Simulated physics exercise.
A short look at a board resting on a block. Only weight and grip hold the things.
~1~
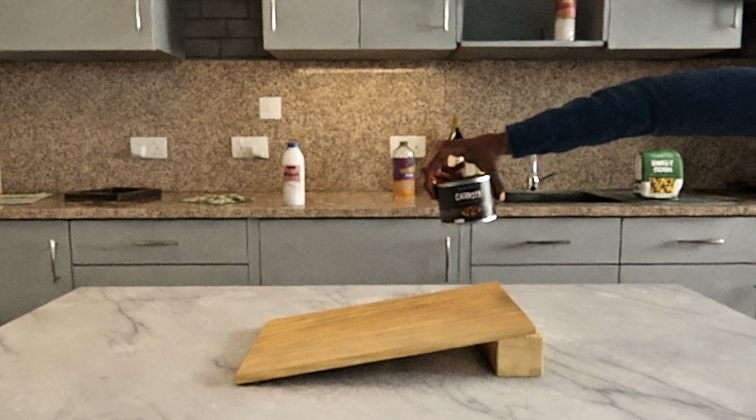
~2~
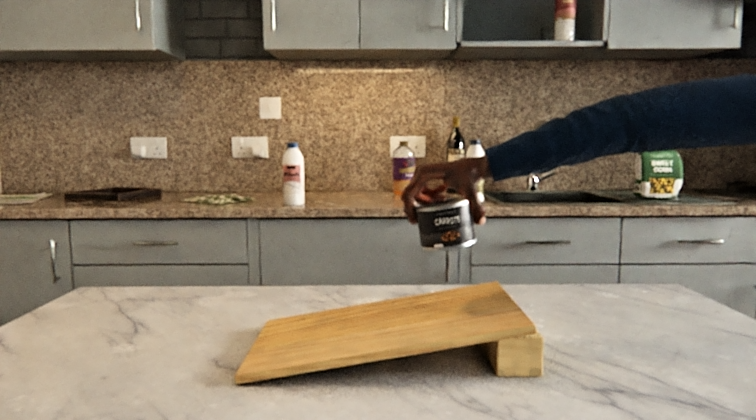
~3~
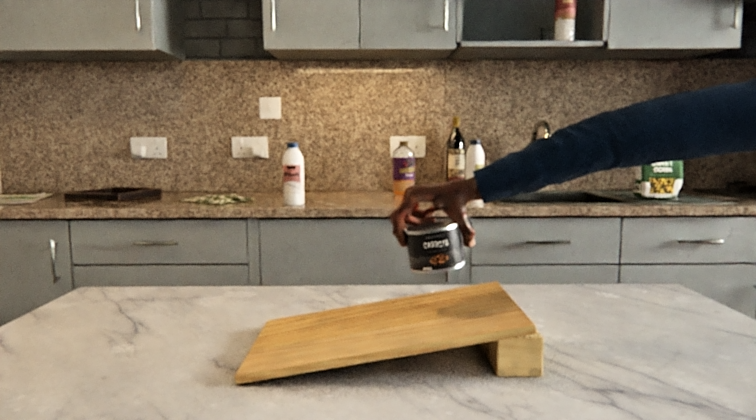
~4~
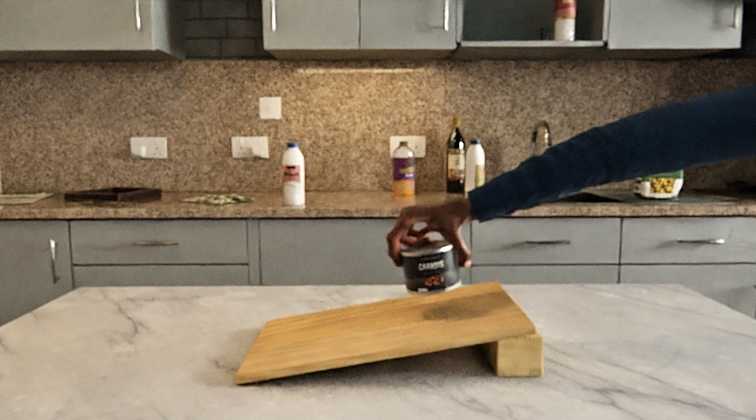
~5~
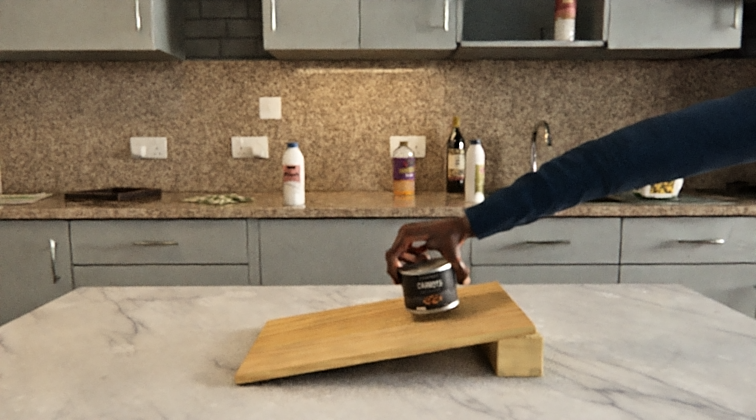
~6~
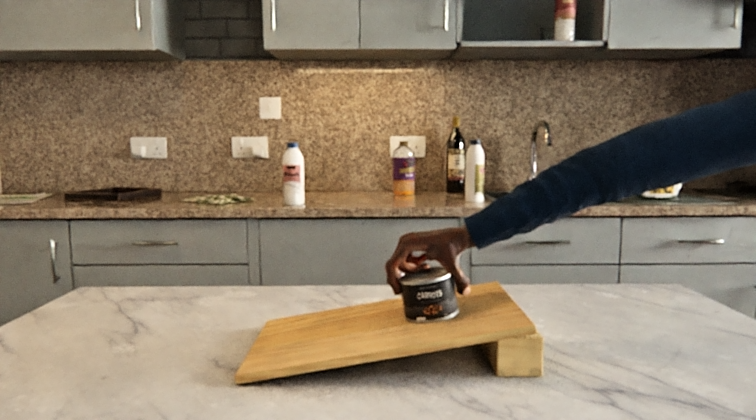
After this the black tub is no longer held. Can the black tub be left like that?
As it turns out, it keeps its place.
Then, 0.30 s after the last picture, nothing has stirred.
Then, 0.70 s after the last picture, black tub resting near (428, 294).
At rest, it is in place. Seen from the same camera at the end, black tub near (428, 294). The black tub remains at rest.
